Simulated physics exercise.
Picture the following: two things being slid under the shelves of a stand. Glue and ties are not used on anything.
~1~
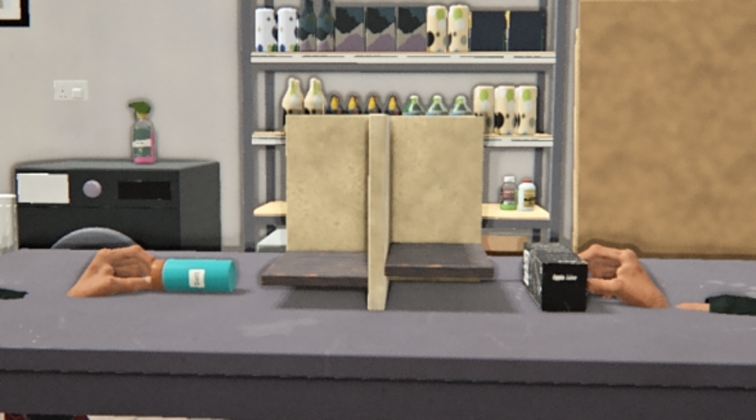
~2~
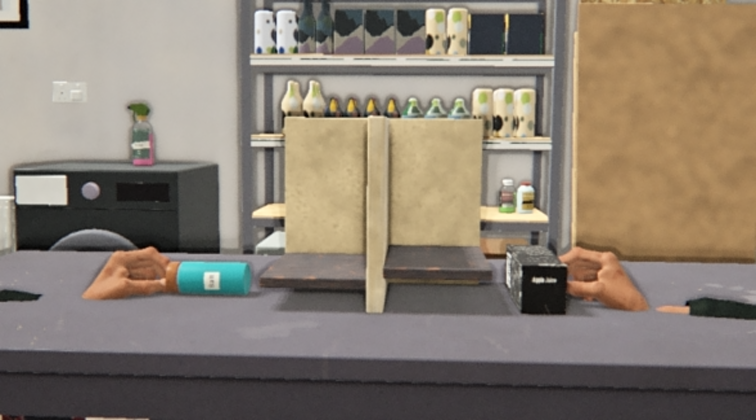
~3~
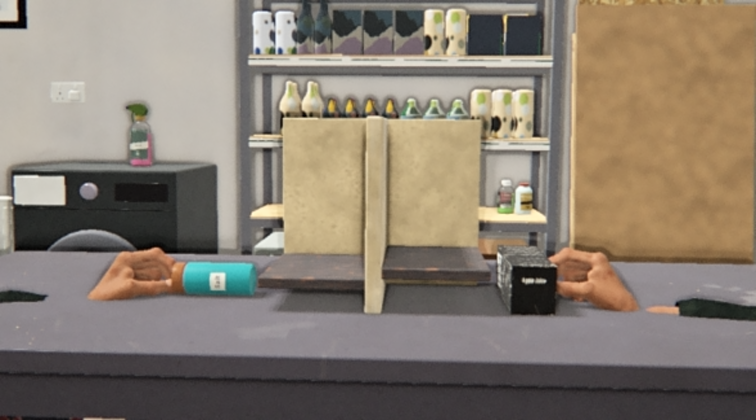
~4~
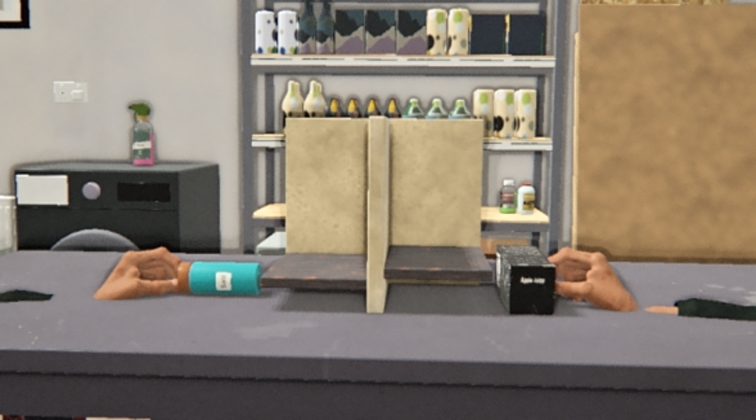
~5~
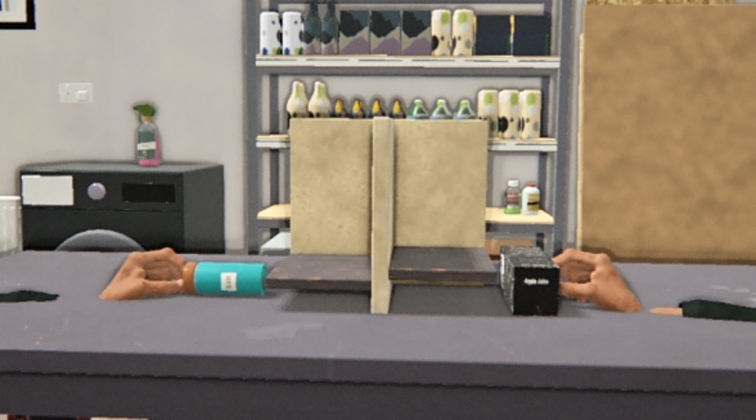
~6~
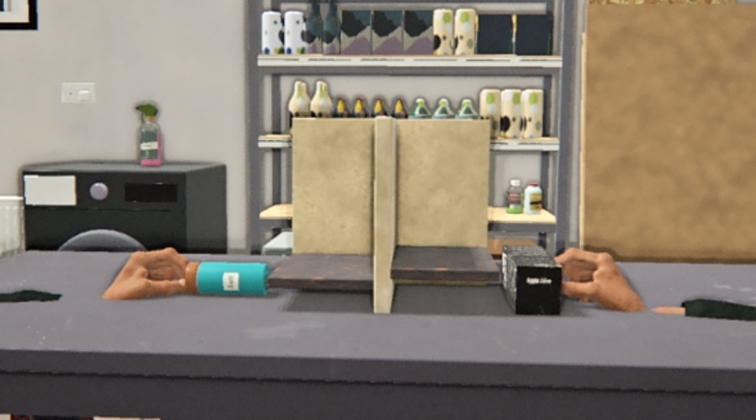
Two hands sliding a turquoise shaker and a black carton slightly inward from either side of a shelved stand, then barely moving.
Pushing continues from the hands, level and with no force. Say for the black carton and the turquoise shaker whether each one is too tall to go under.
Black carton: Yes; turquoise shaker: Yes.
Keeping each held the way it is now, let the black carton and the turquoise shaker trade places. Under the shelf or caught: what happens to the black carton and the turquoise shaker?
Black carton: Blocked; turquoise shaker: Clear.
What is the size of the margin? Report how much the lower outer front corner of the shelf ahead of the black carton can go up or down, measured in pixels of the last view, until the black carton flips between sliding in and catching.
It takes a move of about 16 pixels upwards.
Then, 0.18 s after the last picture, black carton sliding up to the opening near (525, 277); turquoise shaker sliding up to the opening near (232, 279).
Then, 0.24 s after the last picture, black carton sliding up to the opening near (517, 277); turquoise shaker sliding up to the opening near (239, 279).
Then, 0.40 s after the last picture, black carton stopped at the opening near (514, 277); turquoise shaker stopped at the opening near (241, 279).
At rest, the black carton is too tall, near (514, 277); the turquoise shaker is too tall, near (241, 279).
